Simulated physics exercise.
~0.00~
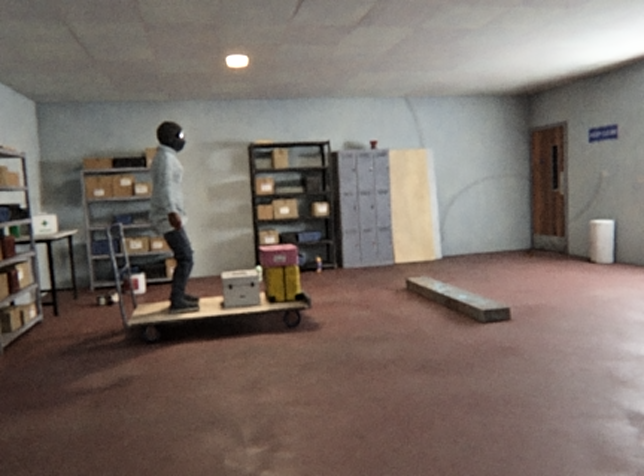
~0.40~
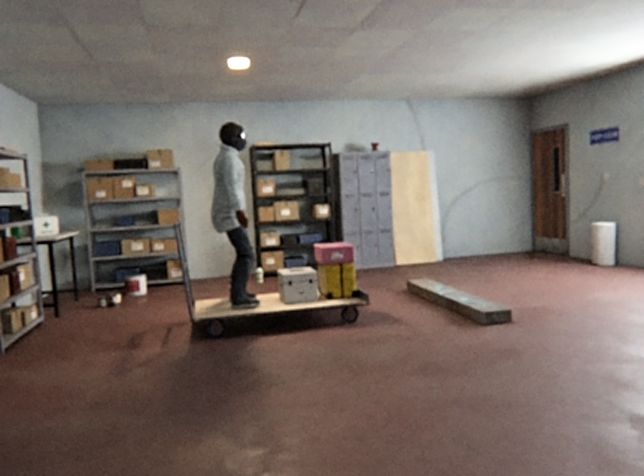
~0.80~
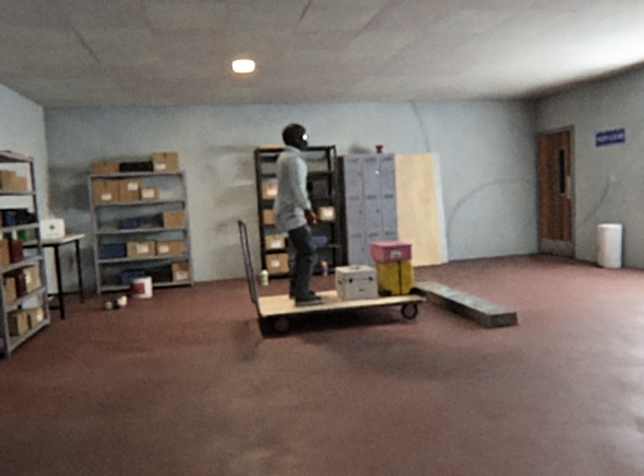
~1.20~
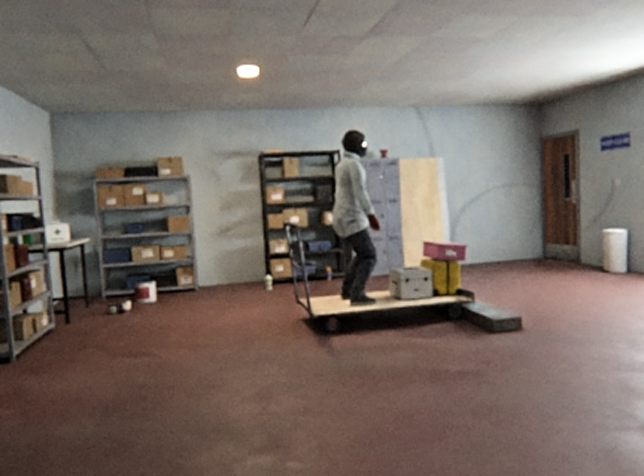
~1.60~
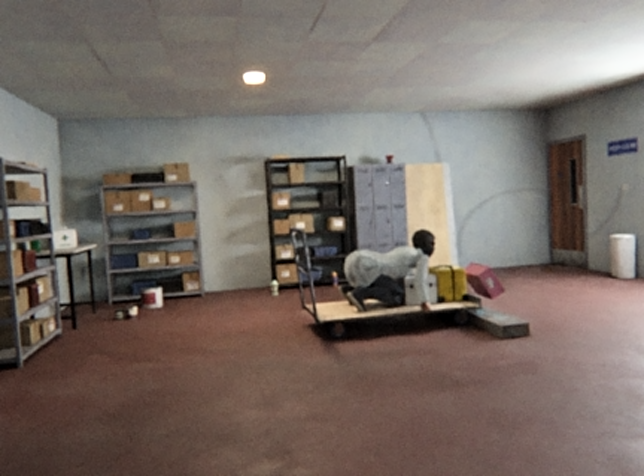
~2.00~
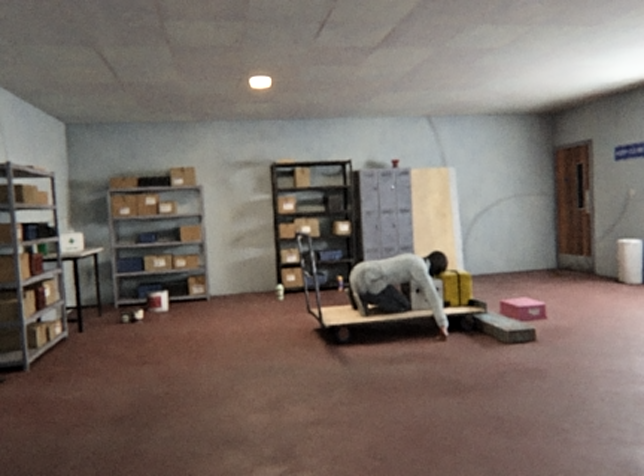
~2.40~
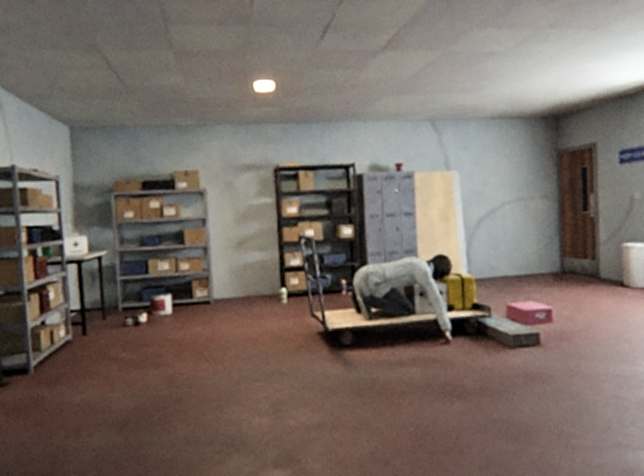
The clip opens in a storage room with shelves and lockers, where a masked person in a pale top stands on a flat trolley carrying a white toolbox and a pink tote stacked on a yellow suitcase. The trolley rolls right across the reddish floor toward a low grey kerb. It meets the kerb and stops, and the person pitches forward onto the deck behind the cases. The pink tote tips off the suitcase, tumbles over the front edge and lands on the floor beyond the kerb. At the end, the person lies slumped with an arm hanging toward the floor, while the yellow suitcase remains aboard.
